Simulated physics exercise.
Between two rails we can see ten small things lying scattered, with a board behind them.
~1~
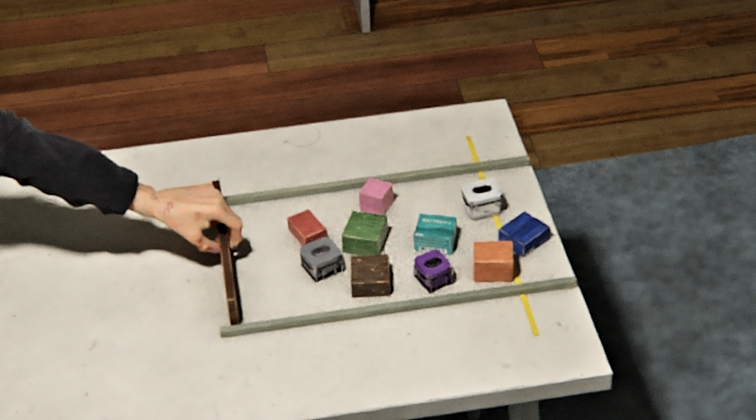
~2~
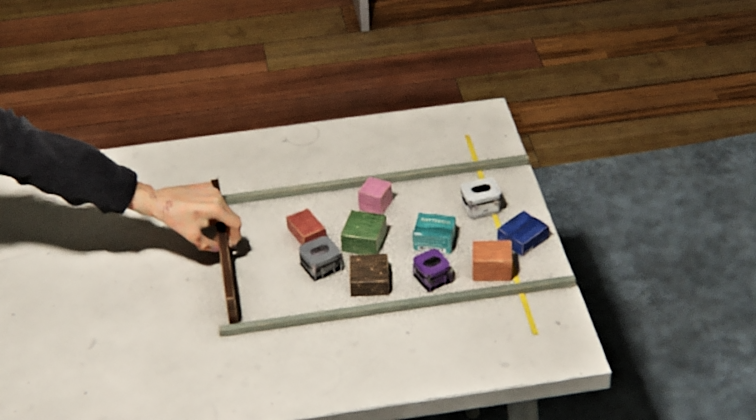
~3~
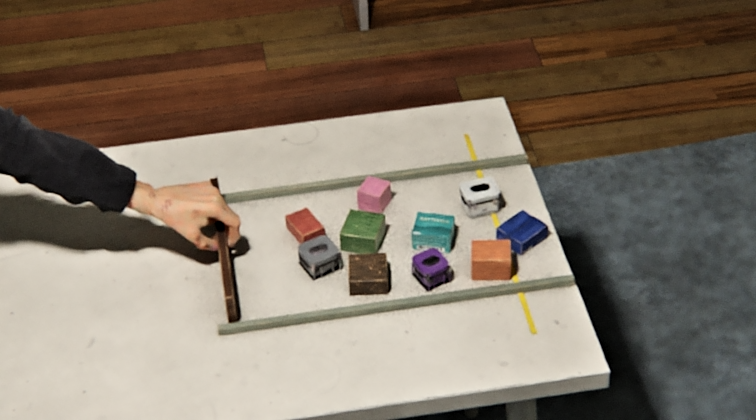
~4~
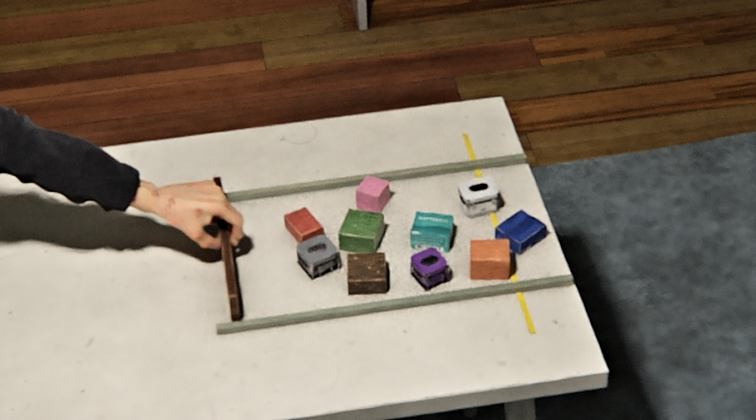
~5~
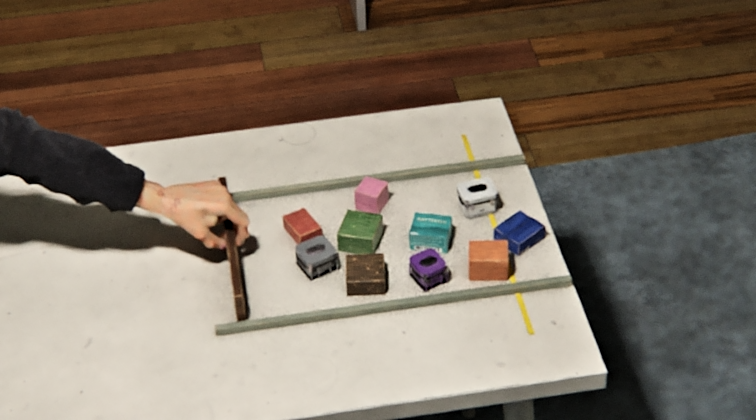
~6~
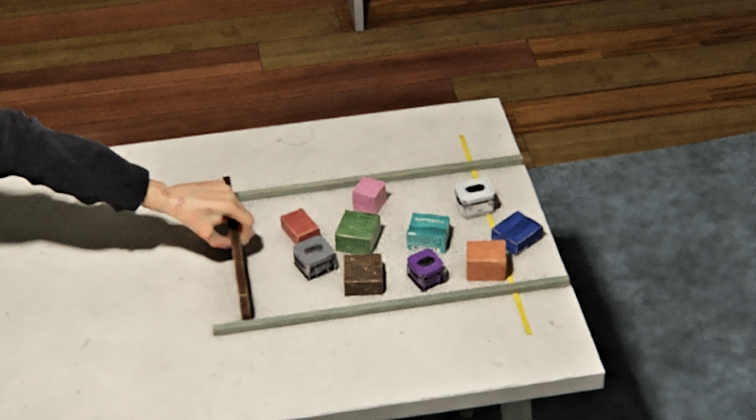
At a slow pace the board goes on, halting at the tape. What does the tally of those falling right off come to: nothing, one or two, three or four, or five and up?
It comes to three or four.
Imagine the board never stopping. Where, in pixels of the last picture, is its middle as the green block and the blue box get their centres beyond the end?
Middle approx. at (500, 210), then approx. at (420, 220).
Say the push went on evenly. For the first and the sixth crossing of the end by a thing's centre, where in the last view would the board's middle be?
The middle is at about (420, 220), later at about (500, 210).
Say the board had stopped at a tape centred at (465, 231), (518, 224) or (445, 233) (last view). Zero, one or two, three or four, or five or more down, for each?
First either one or two, next more than four, finally 1 or 2.
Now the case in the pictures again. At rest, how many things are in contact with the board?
Looks like 4 of them, all told.
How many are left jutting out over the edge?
The number would be 2.
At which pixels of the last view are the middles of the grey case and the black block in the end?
The grey case ends at (513, 231) and the black block at (529, 265).
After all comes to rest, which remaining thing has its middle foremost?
Purple case.
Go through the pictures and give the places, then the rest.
The first picture shows blue box (524, 234); white case (482, 199); orange block (493, 261); board (225, 251); tape (500, 228).
The second picture shows white case (481, 198); pink block (375, 196).
The third picture shows orange block (491, 260); grey case (319, 257).
The fourth picture shows blue box (521, 232); board (226, 248).
The fifth picture shows white case (477, 198); green block (360, 233).
The sixth picture shows blue box (517, 233); white case (475, 198); orange block (486, 261); board (236, 247); tape (493, 227).
Soon after, none off yet; blue box at rest near (517, 233); white case at rest near (475, 198); orange block at rest near (486, 261).
Then, none off yet; blue box moved a little near (537, 232); white case moving near (480, 197); orange block moved about its own width near (509, 255).
By the end, the number that fall off is three or four; fallen, turquoise box, orange block, white case and blue box.
